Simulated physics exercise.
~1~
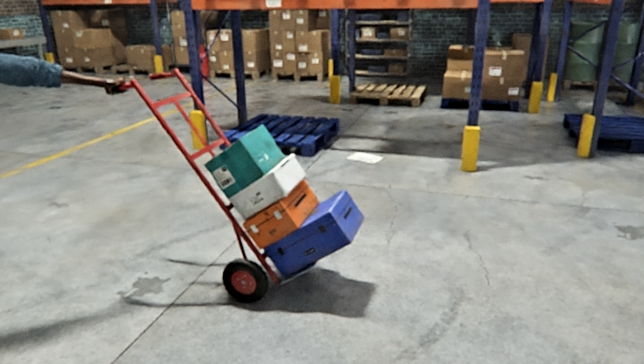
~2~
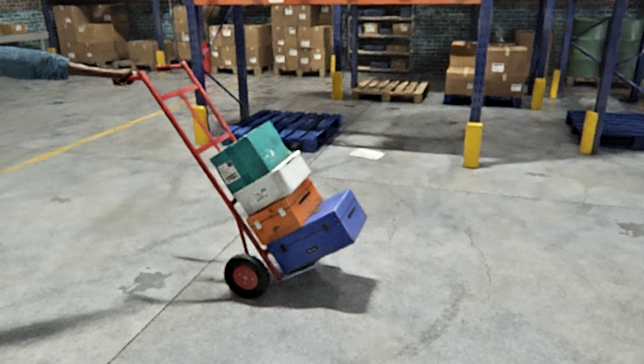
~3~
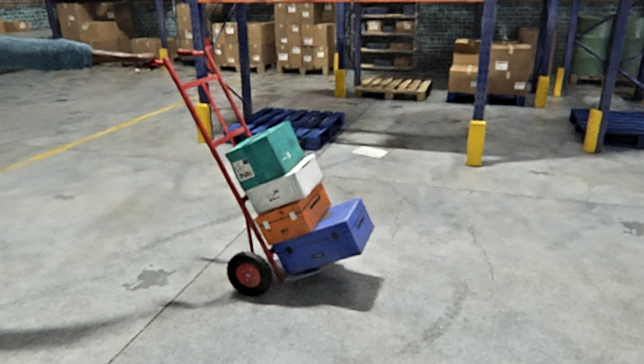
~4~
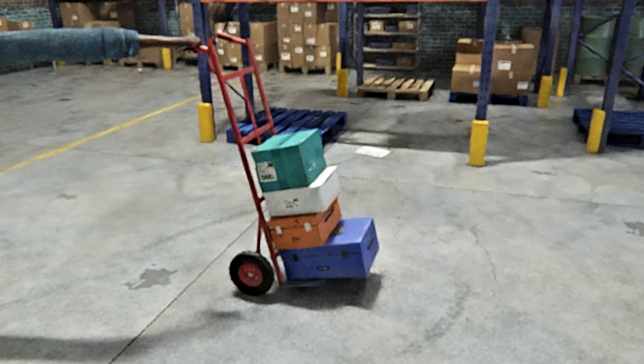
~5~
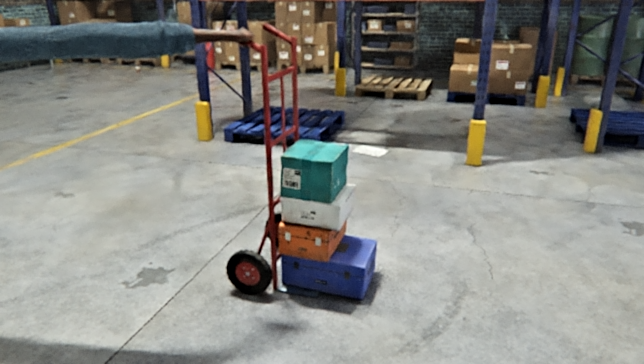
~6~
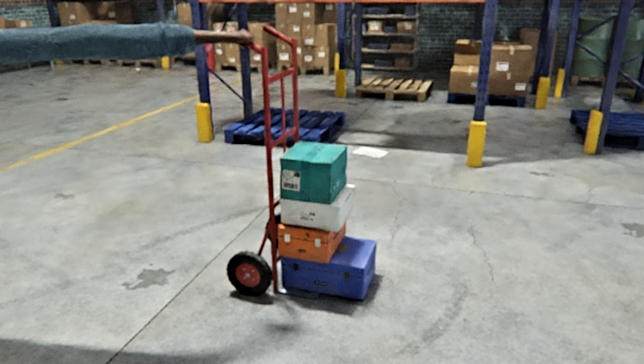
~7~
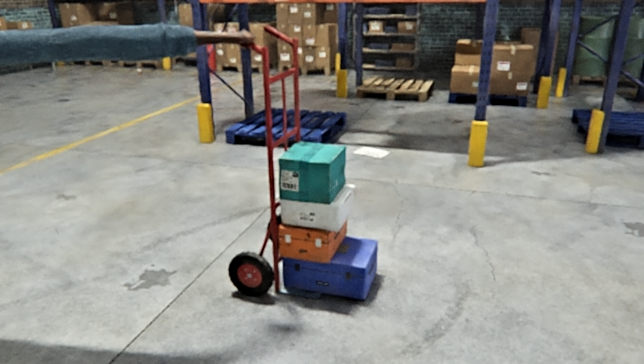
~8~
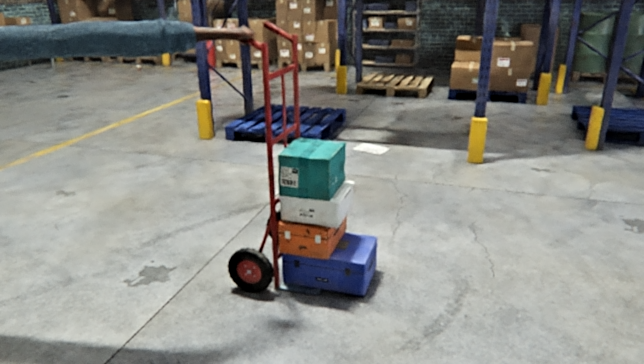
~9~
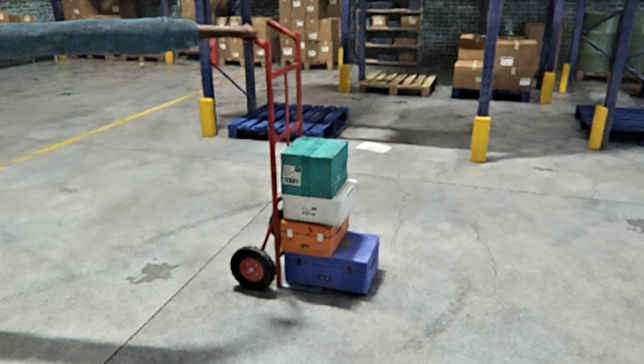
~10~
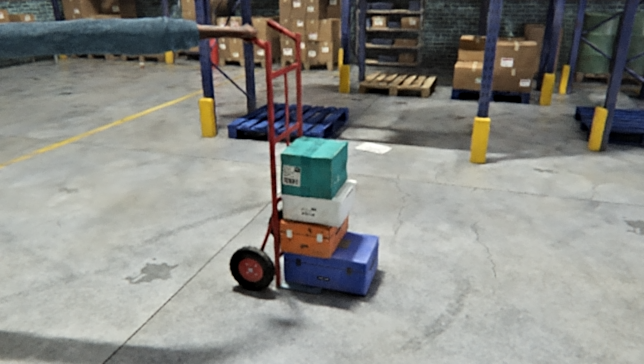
The video shows a gloved or sleeved arm at the left lowering a tilted red hand truck upright in a warehouse, carrying stacked turquoise, white, orange and blue boxes. The toe plate settles on the floor, and the truck stands still with all four boxes still stacked.
